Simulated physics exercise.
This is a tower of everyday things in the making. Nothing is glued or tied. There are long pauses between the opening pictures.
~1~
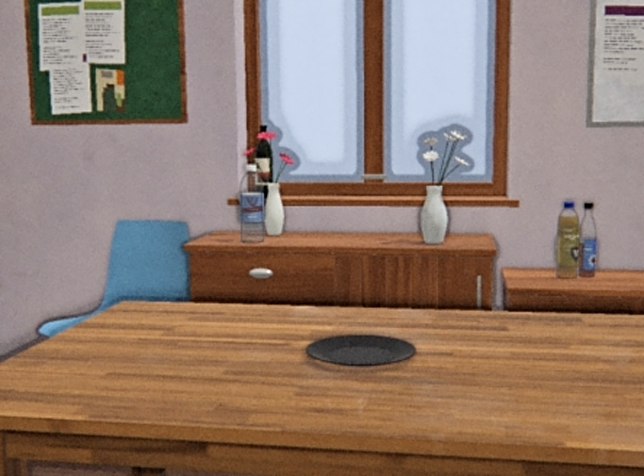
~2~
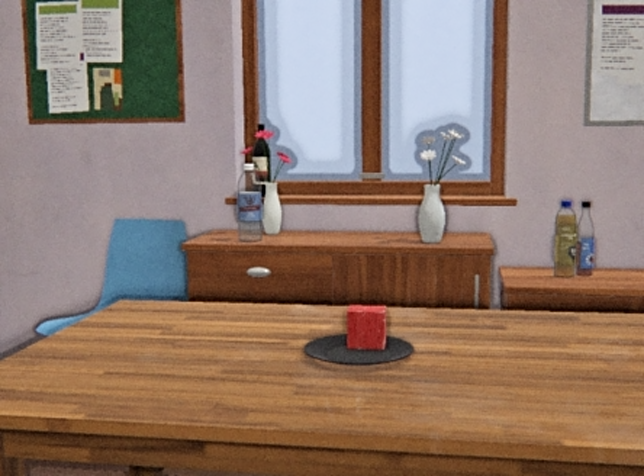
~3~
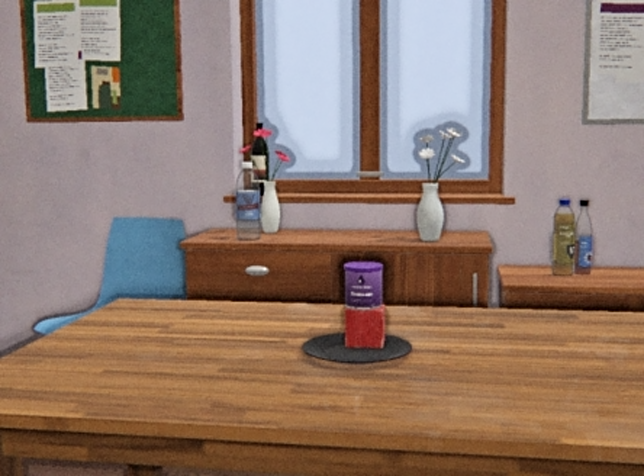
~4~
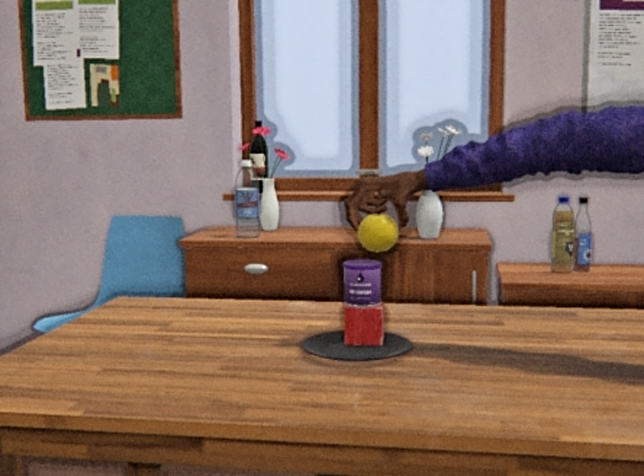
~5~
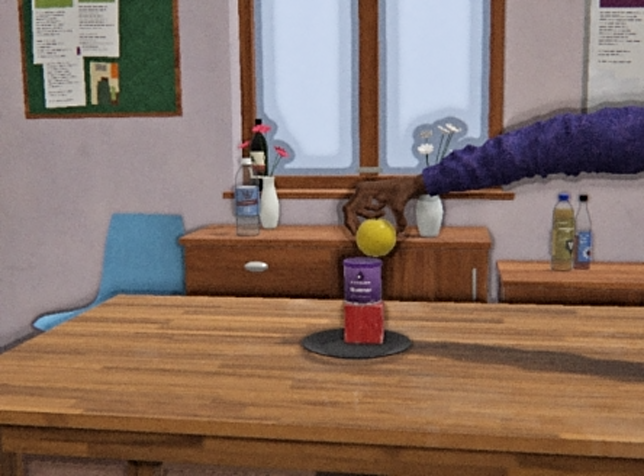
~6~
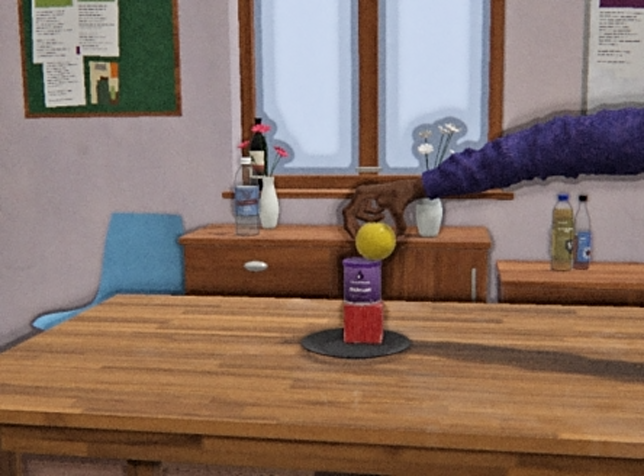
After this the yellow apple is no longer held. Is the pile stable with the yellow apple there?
In the end the pile holds.
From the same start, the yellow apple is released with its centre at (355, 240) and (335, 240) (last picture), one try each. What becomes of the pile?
First try: It stays up; second try: It gives way.
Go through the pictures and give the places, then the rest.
In the first picture, the last thing is not in view yet; black plate (361, 353).
In the second picture, the last thing is not in view yet.
In the third picture, the last thing is not in view yet; red block (365, 325).
In the fourth picture, on its way; yellow apple (378, 232); black plate (356, 348).
In the fifth picture, on its way; yellow apple (376, 237); purple tin (363, 281).
In the sixth picture, set down, still held; yellow apple (376, 241); red block (364, 321).
Then, 0.50 s after the last picture, nothing has stirred.
Then, 1.20 s after the last picture, yellow apple resting near (376, 241).
At rest, all 4 in place. Seen from the same camera at the end, yellow apple near (376, 241). The pile keeps its balance.
